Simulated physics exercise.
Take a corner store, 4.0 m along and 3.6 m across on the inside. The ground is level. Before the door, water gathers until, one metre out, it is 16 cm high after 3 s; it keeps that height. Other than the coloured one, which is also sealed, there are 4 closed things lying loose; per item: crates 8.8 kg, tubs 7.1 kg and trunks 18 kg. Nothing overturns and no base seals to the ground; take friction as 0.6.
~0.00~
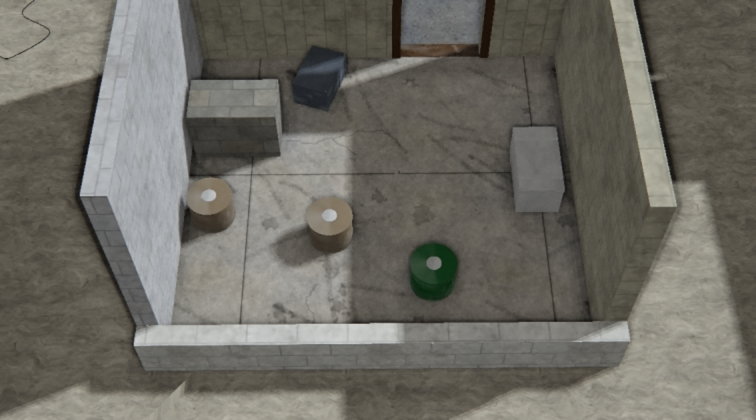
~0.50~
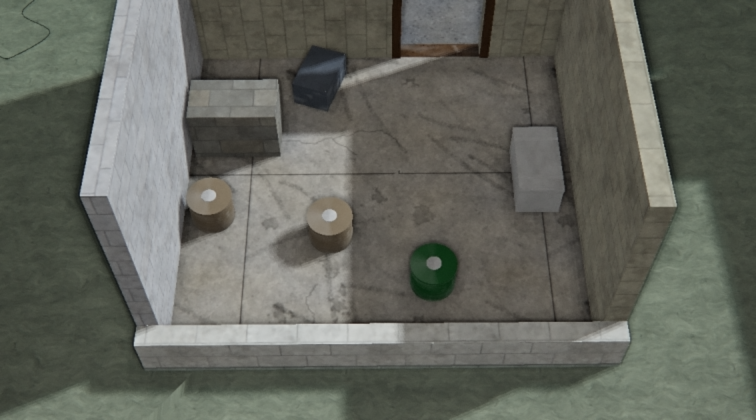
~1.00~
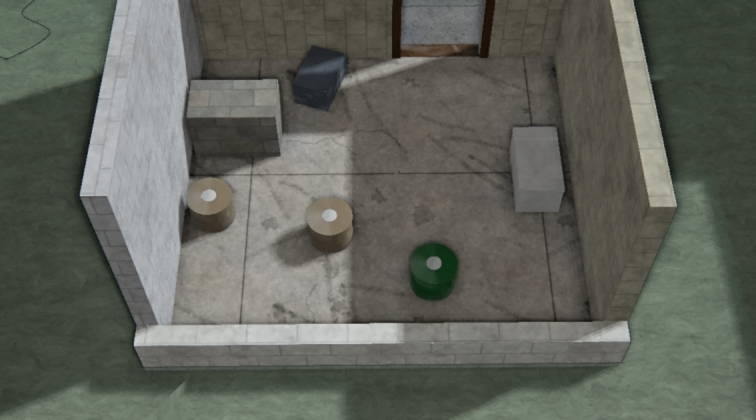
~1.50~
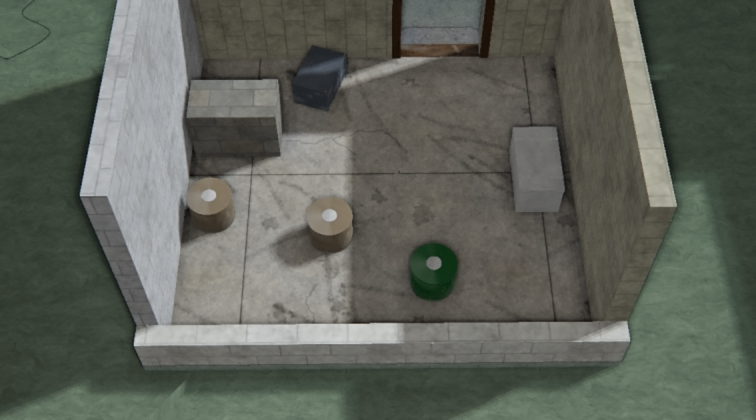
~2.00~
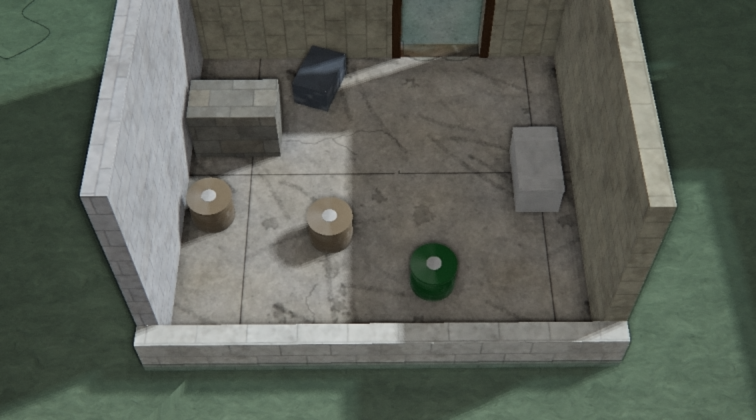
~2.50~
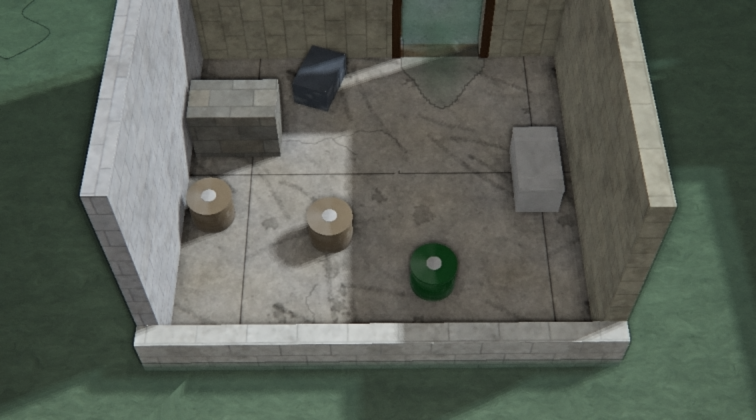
Murky green water spreads over the bare ground around a roofless, block-walled corner store, seen from high above by a camera that stays still. Inside, two tan tubs stand at left and centre, a green one nearer the front, with a grey block, a tilted dark box and a pale box around them. The water deepens in colour outside, then a thin patch slips through the back doorway onto the floor, while everything inside stays put.
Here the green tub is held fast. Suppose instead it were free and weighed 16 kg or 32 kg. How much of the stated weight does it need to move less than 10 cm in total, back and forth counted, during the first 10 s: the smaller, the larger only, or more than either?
It needs the smaller.
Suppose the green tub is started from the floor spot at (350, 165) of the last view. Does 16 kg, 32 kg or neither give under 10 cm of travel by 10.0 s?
So both weights work.
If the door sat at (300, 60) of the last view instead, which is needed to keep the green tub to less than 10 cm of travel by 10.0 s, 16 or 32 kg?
Moved there, the light choice works.
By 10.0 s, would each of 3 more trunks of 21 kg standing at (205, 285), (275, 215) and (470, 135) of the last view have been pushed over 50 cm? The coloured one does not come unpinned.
Listed in turn, they go beneath the bar, beneath the bar, over the bar.
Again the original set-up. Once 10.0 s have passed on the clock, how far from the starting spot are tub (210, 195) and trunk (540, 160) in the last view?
10 cm and 20 cm respectively.
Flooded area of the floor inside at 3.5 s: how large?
Wet area: Approx. 3.0 m2.
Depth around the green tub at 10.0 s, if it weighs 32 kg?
Close to 6 cm deep.
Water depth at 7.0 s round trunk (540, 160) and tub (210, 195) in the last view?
First about 4 cm, second about 1 cm.
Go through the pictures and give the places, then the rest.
In the first picture, the green tub at (434, 263), on the bottom; 0.0 m2 under water; 0 of 5 have shifted.
In the second picture, the green tub at (434, 263), on the bottom; water covers 0.0 m2; 0 of 5 have shifted.
In the third picture, the green tub at (434, 263), on the bottom; 0.0 m2 under water; 0 of 5 have shifted.
In the fourth picture, the green tub at (434, 263) rests on the ground; 0.0 m2 under water; 0 of 5 have shifted.
In the fifth picture, the green tub at (434, 263) rests on the ground; water covers 0.0 m2; 0 of 5 have shifted.
In the sixth picture, the green tub at (434, 263), on the bottom; water covers 0.4 m2; 0 of 5 have shifted.
After 3.5 s the green tub would be 0 cm from its start with 16 kg and 0 cm from its start with 32 kg; 0 cm of water round it then.
After 4.5 s the green tub would be 0 cm from its start with 16 kg and 0 cm from its start with 32 kg; 1 cm of water round it then.
After 7.0 s the green tub would be 0 cm from its start with 16 kg and 0 cm from its start with 32 kg; 5 cm of water round it then.
After 10.0 s the green tub would be 0 cm from its start with 16 kg and 0 cm from its start with 32 kg; 6 cm of water round it then.
